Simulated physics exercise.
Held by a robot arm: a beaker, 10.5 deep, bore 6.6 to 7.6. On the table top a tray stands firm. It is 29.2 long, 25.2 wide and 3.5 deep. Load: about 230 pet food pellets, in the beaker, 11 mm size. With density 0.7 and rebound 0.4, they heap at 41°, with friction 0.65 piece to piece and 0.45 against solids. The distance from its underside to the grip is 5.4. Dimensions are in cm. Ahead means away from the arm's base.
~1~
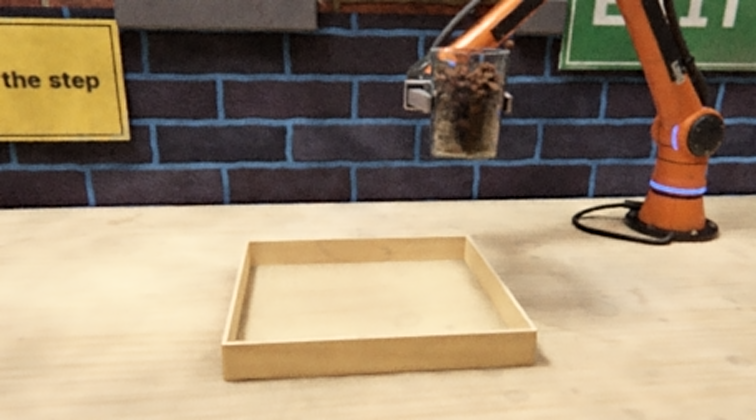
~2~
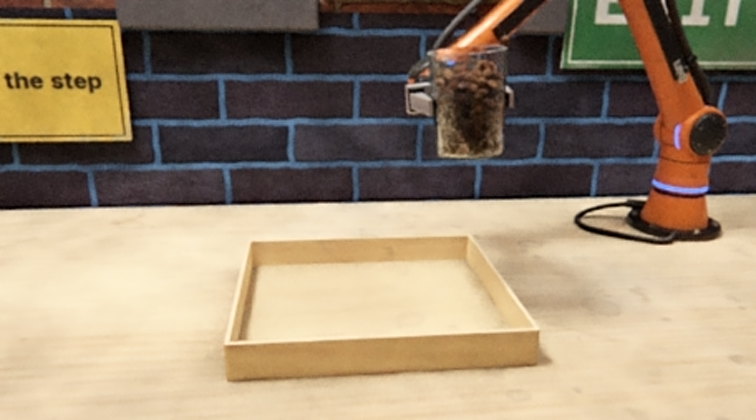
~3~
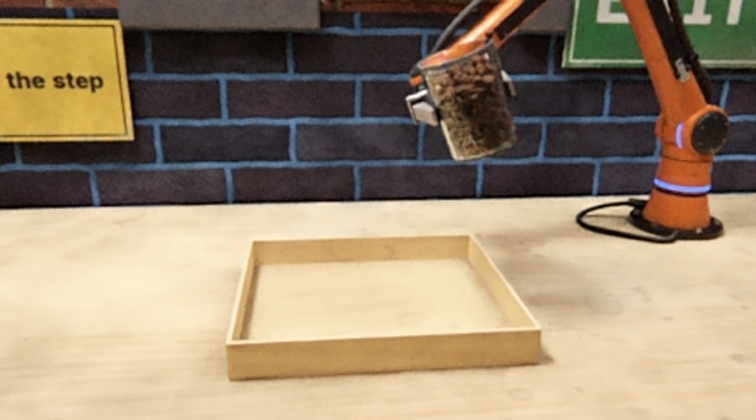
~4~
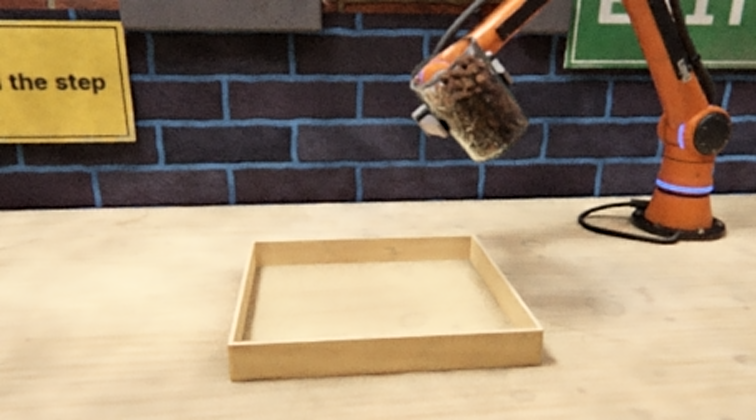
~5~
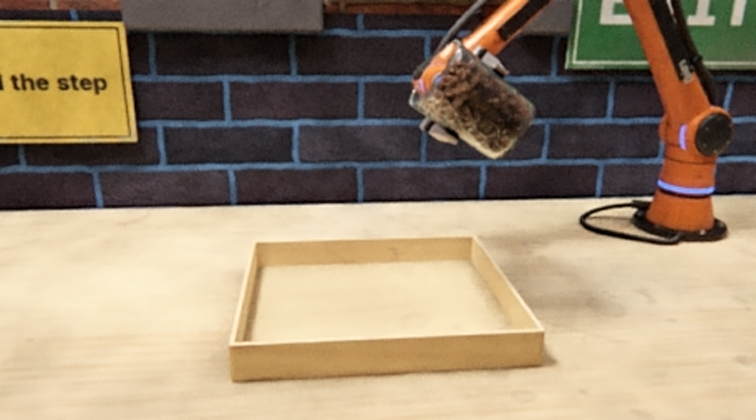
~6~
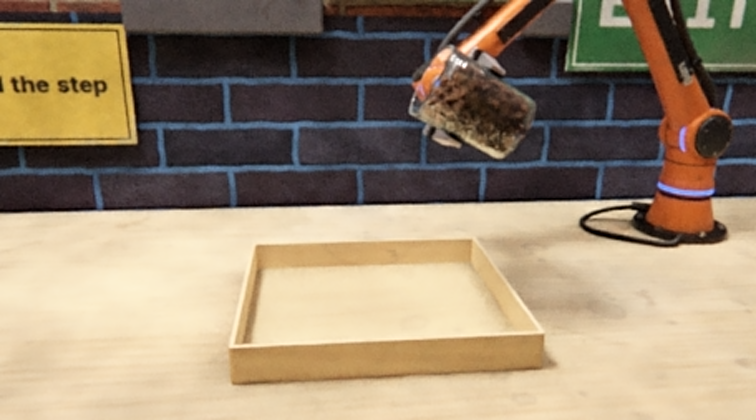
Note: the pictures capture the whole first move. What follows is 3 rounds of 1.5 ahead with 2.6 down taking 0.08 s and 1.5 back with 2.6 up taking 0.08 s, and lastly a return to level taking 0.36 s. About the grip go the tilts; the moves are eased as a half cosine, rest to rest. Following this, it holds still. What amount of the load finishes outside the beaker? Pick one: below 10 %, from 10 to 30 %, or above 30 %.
Below 10 %.
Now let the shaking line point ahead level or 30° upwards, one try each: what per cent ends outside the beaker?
Try one gives about 20 in a hundred, try two about 35 in a hundred.
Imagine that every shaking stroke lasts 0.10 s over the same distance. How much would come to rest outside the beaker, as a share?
Roughly 0 in a hundred.
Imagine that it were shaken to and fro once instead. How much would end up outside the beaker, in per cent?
My guess is near 0 per cent.
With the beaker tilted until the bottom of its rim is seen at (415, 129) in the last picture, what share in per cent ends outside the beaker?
Somewhere around 10 %.
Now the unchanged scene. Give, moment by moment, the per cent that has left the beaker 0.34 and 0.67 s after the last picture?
Around 0 % and around 5 %.
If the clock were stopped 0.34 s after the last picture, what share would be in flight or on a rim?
0 per cent.
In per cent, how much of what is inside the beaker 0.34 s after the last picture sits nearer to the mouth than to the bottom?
45 %.
Then, 0.34 s after the last picture, tilted 61° forward, highest piece 27 above the table; 230 in the beaker, 1 in flight or on a rim.
Then, 0.67 s after the last picture, tilted 27° forward, highest piece 27 above the table; 219 in the beaker, 6 in the tray, 6 in flight or on a rim.
Then, 1.04 s after the last picture, level, highest piece 29 above the table; 219 in the beaker, 10 in the tray, 2 on the table or floor.
Then, 2.09 s after the last picture, level, highest piece 29 above the table; 219 in the beaker, 10 in the tray, 2 on the table or floor.
Final count, 219 in the beaker, 10 in the tray, 2 on the table or floor. That is 5 % outside the beaker.
